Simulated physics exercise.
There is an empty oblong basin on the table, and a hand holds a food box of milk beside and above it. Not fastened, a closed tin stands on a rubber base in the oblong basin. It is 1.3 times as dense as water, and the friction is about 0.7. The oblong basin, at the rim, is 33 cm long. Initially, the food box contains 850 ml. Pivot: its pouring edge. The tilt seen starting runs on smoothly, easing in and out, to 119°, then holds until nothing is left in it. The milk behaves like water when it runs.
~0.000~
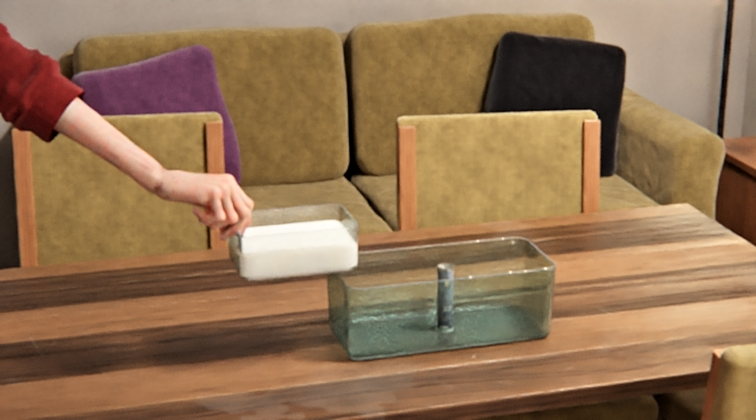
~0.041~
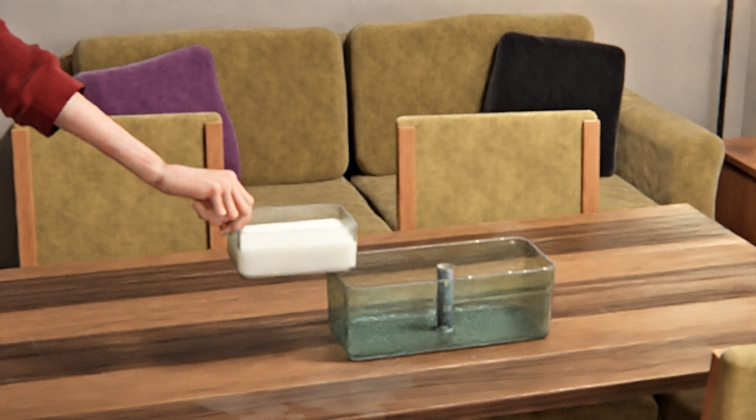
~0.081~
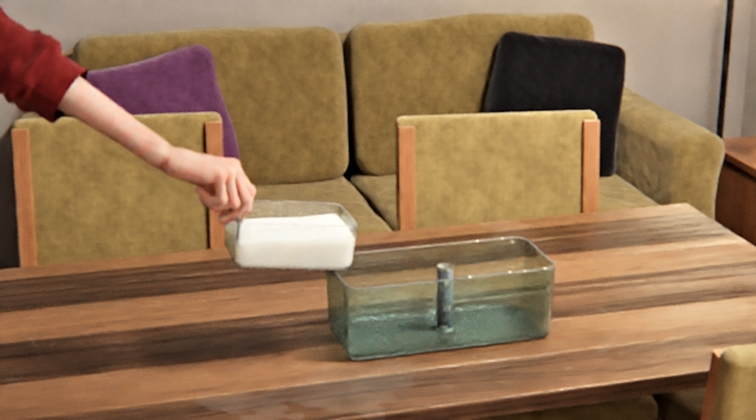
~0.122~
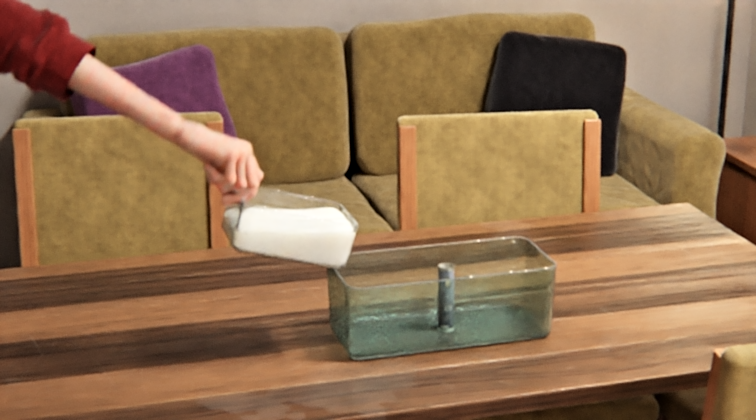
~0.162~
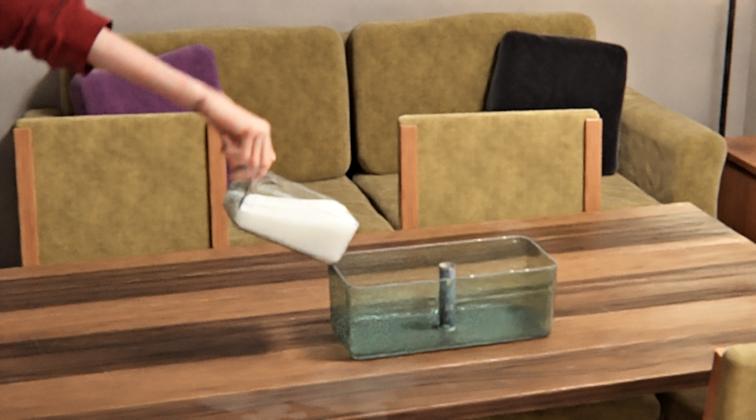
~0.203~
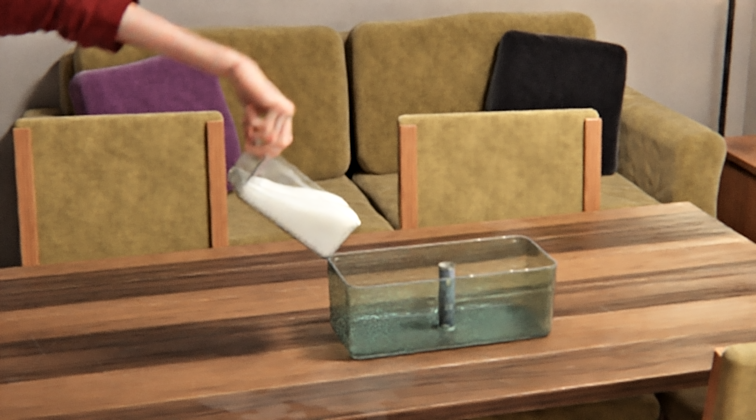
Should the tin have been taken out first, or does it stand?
It tips over.
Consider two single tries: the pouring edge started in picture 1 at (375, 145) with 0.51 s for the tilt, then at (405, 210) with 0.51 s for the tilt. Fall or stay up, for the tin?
First it stays on its base; then it stays on its base.
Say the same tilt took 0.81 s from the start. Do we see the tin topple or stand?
With that tilt, the tin tips.
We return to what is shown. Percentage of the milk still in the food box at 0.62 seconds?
Around 1 in a hundred.
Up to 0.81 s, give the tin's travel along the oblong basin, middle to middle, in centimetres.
8 cm, roughly.
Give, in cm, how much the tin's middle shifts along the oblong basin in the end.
Net tin displacement: Roughly 7.5 cm.
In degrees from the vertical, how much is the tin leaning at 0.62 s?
About 45 degrees.
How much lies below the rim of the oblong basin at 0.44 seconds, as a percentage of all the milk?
Near 16 in a hundred.
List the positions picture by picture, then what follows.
Tilt 0°; pouring edge (349, 216); surface from (234, 240) to (347, 230); the oblong basin's rim runs from (336, 274) to (541, 253); the tin's top is at (446, 269), in the first frame.
Tilt 2°; pouring edge (349, 216); surface from (234, 239) to (346, 228), in the second frame.
Tilt 7°; pouring edge (349, 216); surface from (232, 233) to (345, 223), in the third frame.
Tilt 16°; pouring edge (349, 216); surface from (231, 220) to (346, 216), in the fourth frame.
Tilt 27°; pouring edge (350, 216); surface from (233, 201) to (348, 210), in the fifth frame.
Tilt 41°; pouring edge (349, 215); surface from (236, 177) to (336, 201); 2 per cent is over the edge, in the sixth frame.
After 0.44 s the tilt is 114° and 26 per cent is still to pour; the tin stands where it began.
After 0.62 s the tilt is 119° and 1 per cent is still to pour; the tin leans 44°.
After 0.81 s the tilt is 119° and 0 per cent is still to pour; the tin lies on its side.
After 1.01 s the tilt is 119° and 1 per cent is still to pour; the tin lies on its side.
In the end the tin lies on its side.
